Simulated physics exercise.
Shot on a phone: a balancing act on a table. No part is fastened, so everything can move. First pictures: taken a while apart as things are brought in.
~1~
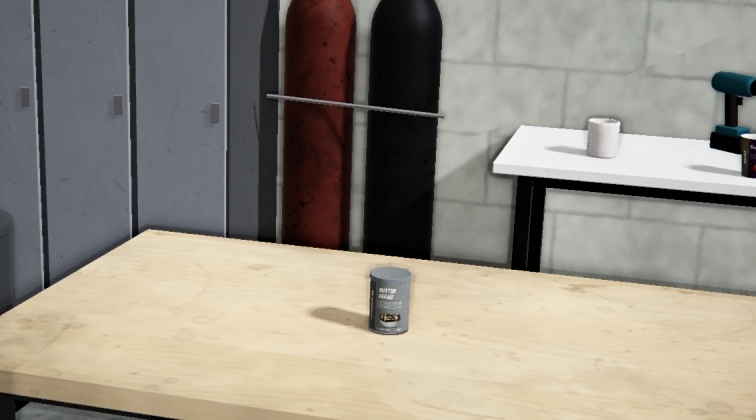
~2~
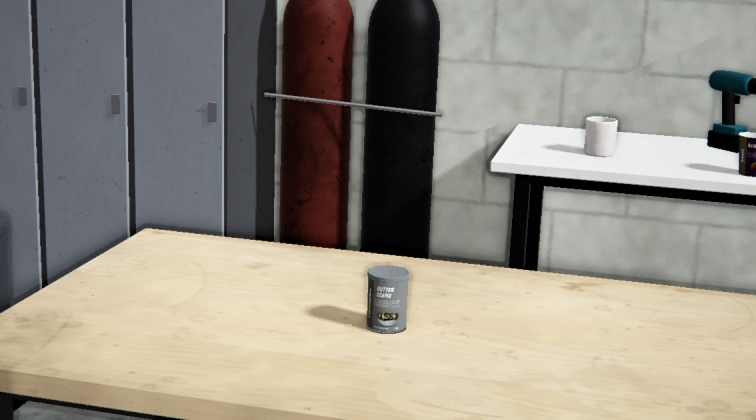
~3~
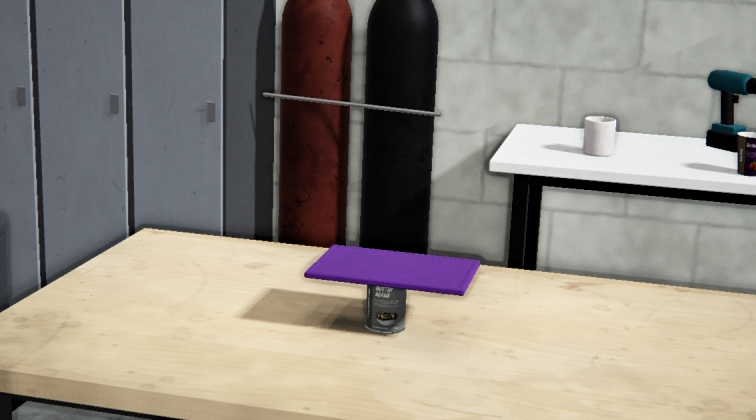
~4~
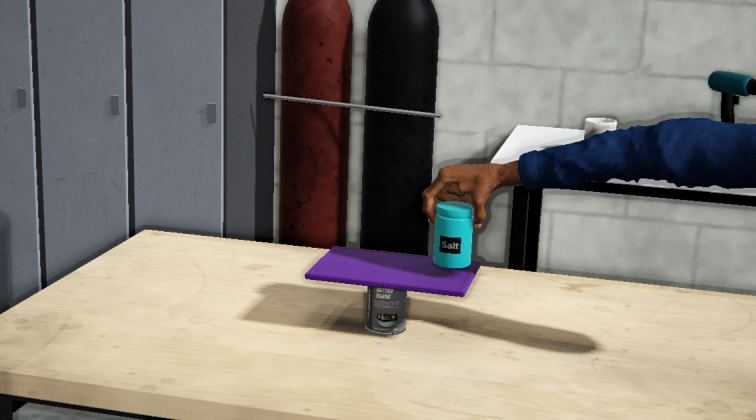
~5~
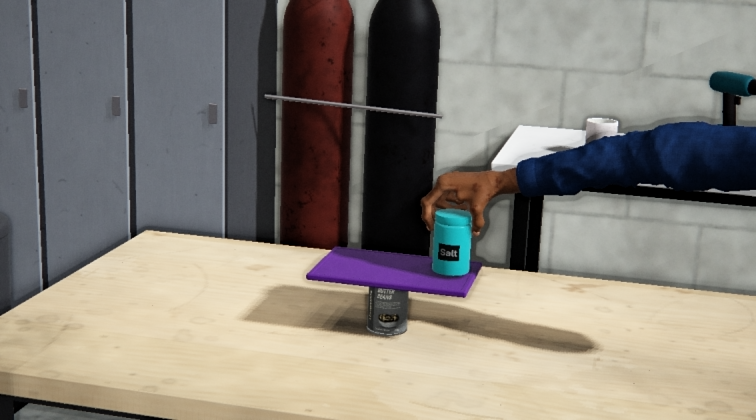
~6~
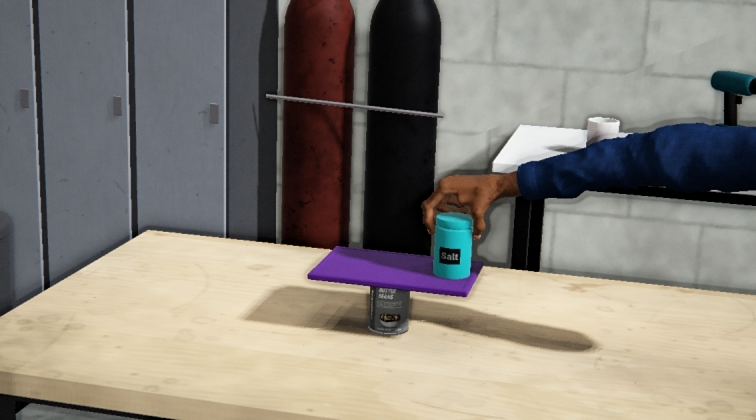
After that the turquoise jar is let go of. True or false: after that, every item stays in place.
False.
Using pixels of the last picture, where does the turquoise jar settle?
Around (521, 330).
Then, 0.30 s later than the last frame, turquoise jar now fallen; purple lid tilted by 41°.
Then, 0.40 s later than the last frame, purple lid tilted by 62°.
Then, 0.50 s later than the last frame, purple lid tilted by 61°.
Then, 0.90 s later than the last frame, purple lid tilted by 37°.
When it is over, fallen, turquoise jar; lying over in the stack, purple lid; grey tin as before. End places, in pixels of the last picture, turquoise jar near (521, 330). The stack comes apart.
